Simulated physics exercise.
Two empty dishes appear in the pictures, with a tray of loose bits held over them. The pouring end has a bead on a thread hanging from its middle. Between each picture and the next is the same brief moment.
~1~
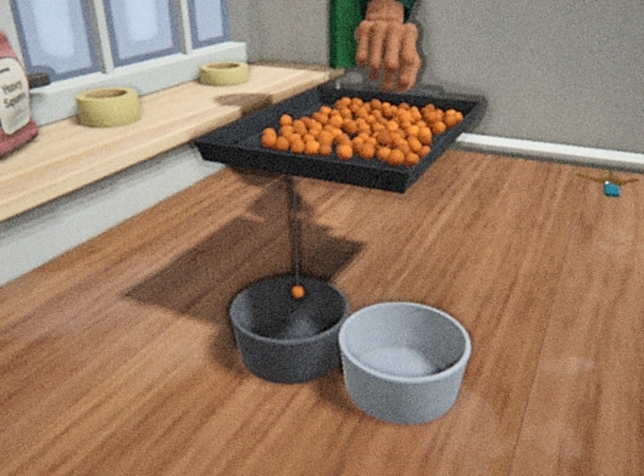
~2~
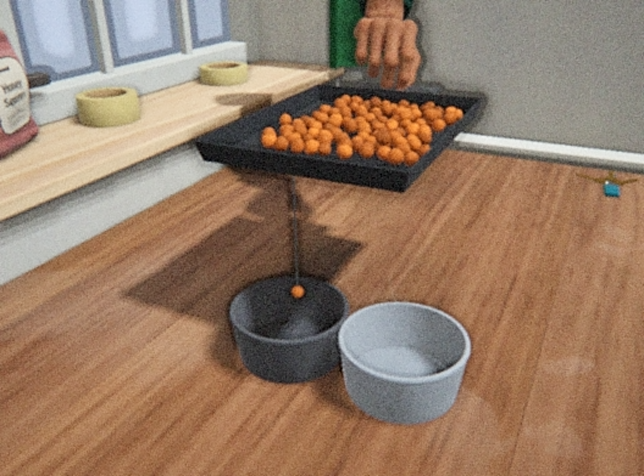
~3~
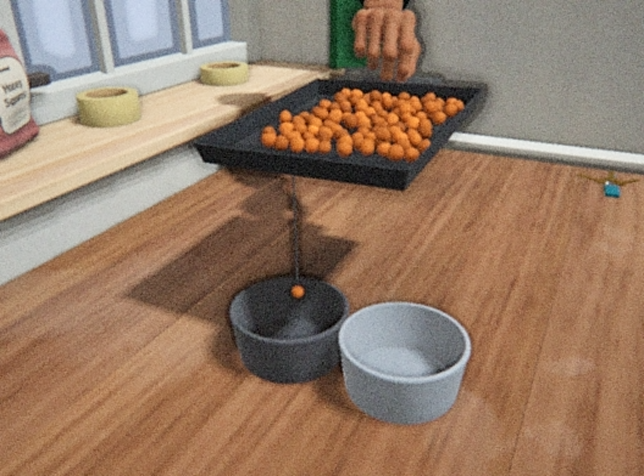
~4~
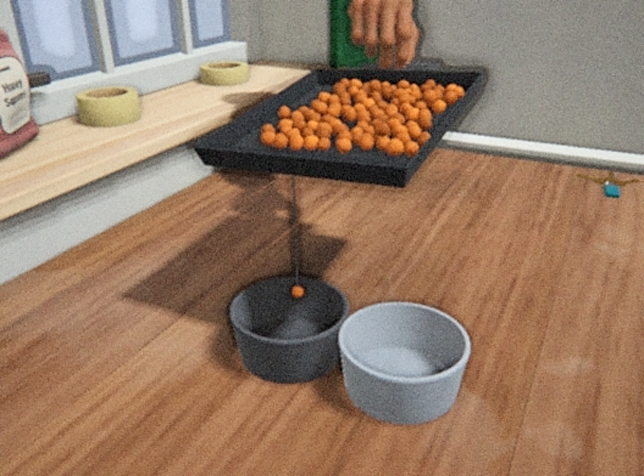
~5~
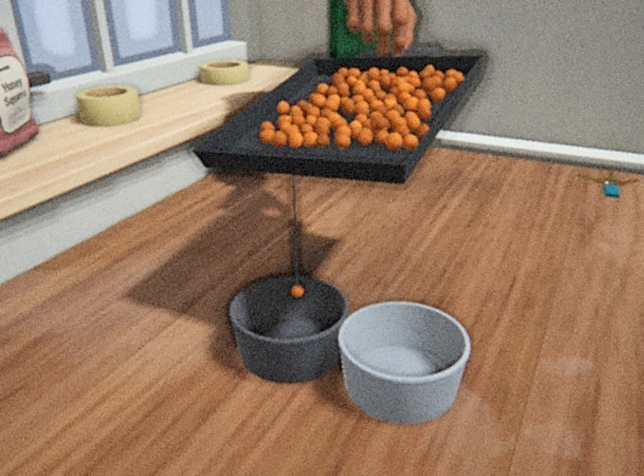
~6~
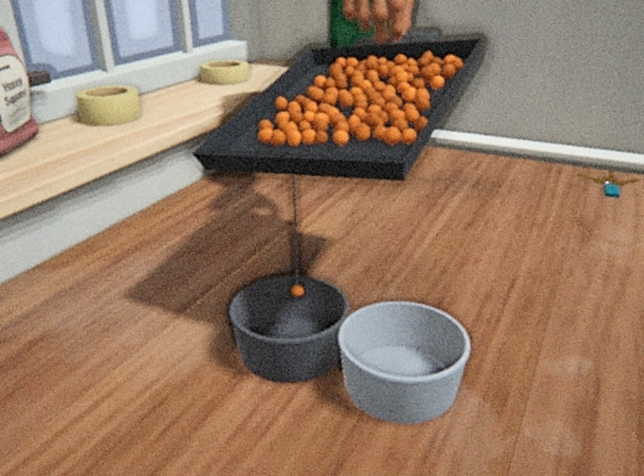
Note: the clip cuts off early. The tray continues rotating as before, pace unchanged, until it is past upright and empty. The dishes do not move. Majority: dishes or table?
Most of the load will miss the dishes.
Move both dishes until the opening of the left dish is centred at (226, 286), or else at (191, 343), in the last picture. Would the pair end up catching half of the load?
A majority, then a minority.
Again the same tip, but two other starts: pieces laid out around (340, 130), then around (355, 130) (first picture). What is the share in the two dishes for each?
First about 20, then 20 per cent.
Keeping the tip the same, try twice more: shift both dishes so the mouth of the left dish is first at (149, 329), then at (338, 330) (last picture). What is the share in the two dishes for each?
Respectively 30 % and 0 %.
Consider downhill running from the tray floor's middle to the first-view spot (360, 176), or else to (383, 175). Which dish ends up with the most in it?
It would be the right-side one to begin with, and after that the right-side one.
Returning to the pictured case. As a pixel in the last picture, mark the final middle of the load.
Last view, resting centre - approx. (189, 344).
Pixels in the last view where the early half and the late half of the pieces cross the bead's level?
Half one: (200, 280), half two: (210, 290).
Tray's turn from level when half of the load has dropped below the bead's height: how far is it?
Angle: Close to 105°.
Soon after the last picture, tray tipped steeply; all on the tray.
A little later, tray tipped past a quarter turn; about two thirds on the tray; a stray few in the left dish; a small part outside both; about a quarter in the air.
Later still, tray tipped past a quarter turn; a small part in the left dish; most outside both.
At rest, tray tipped past a quarter turn; none in the right dish; a small part in the left dish; most outside both.
